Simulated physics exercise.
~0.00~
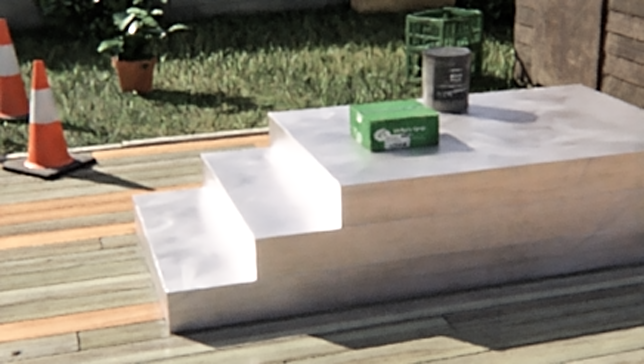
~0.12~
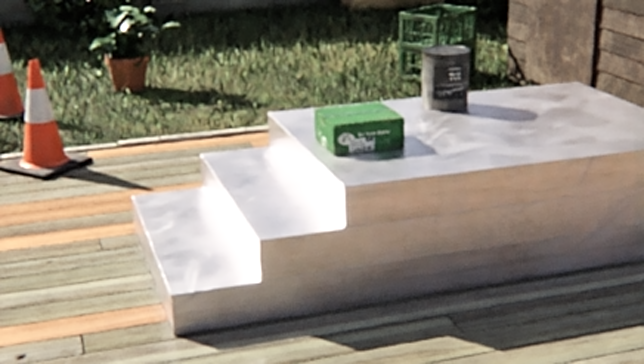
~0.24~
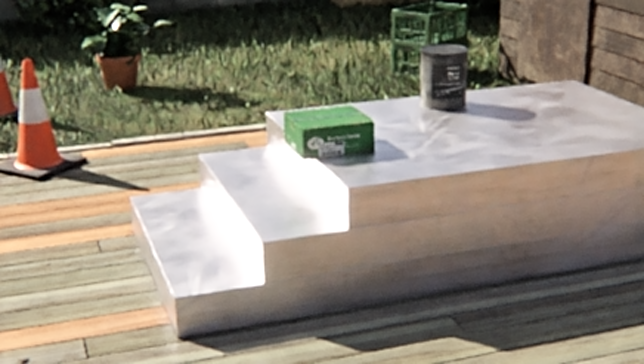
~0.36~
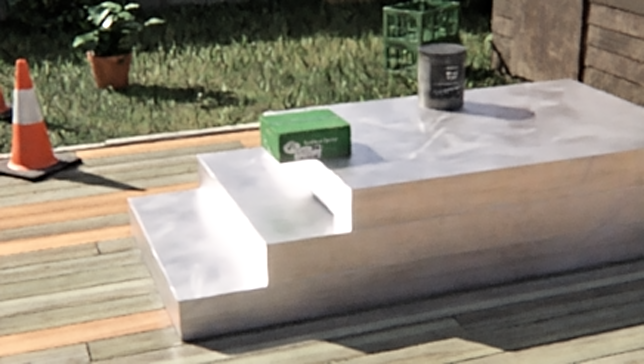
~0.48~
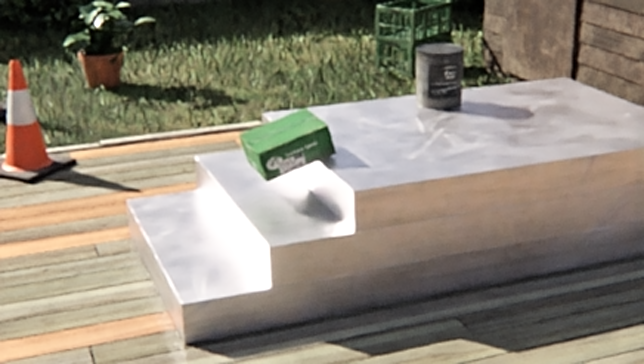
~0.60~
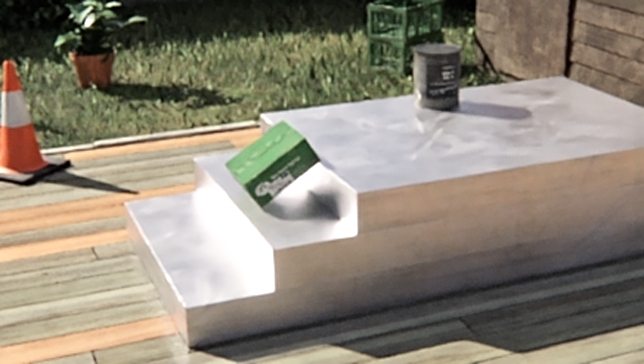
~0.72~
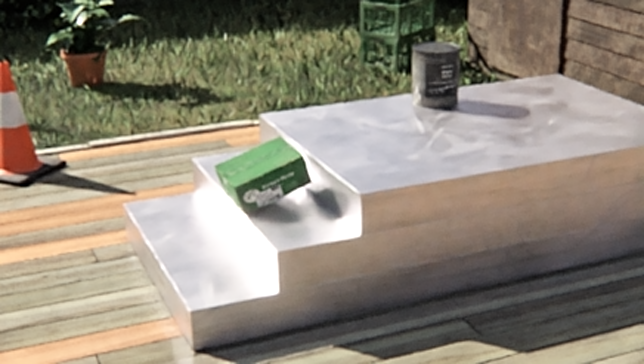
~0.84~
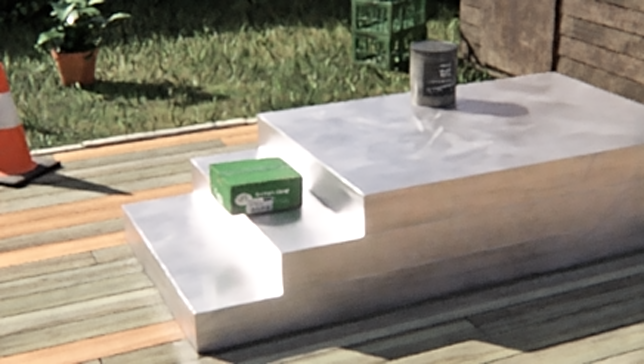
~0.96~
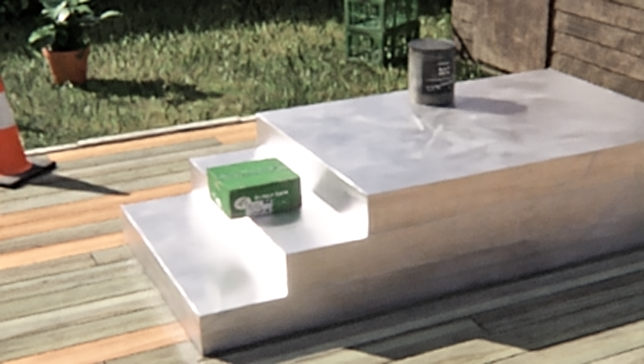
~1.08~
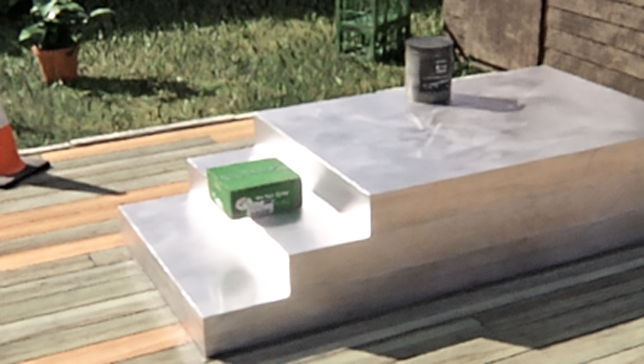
Green box sliding left off the top of pale outdoor steps, tipping onto the middle step and settling there, dark can staying put.
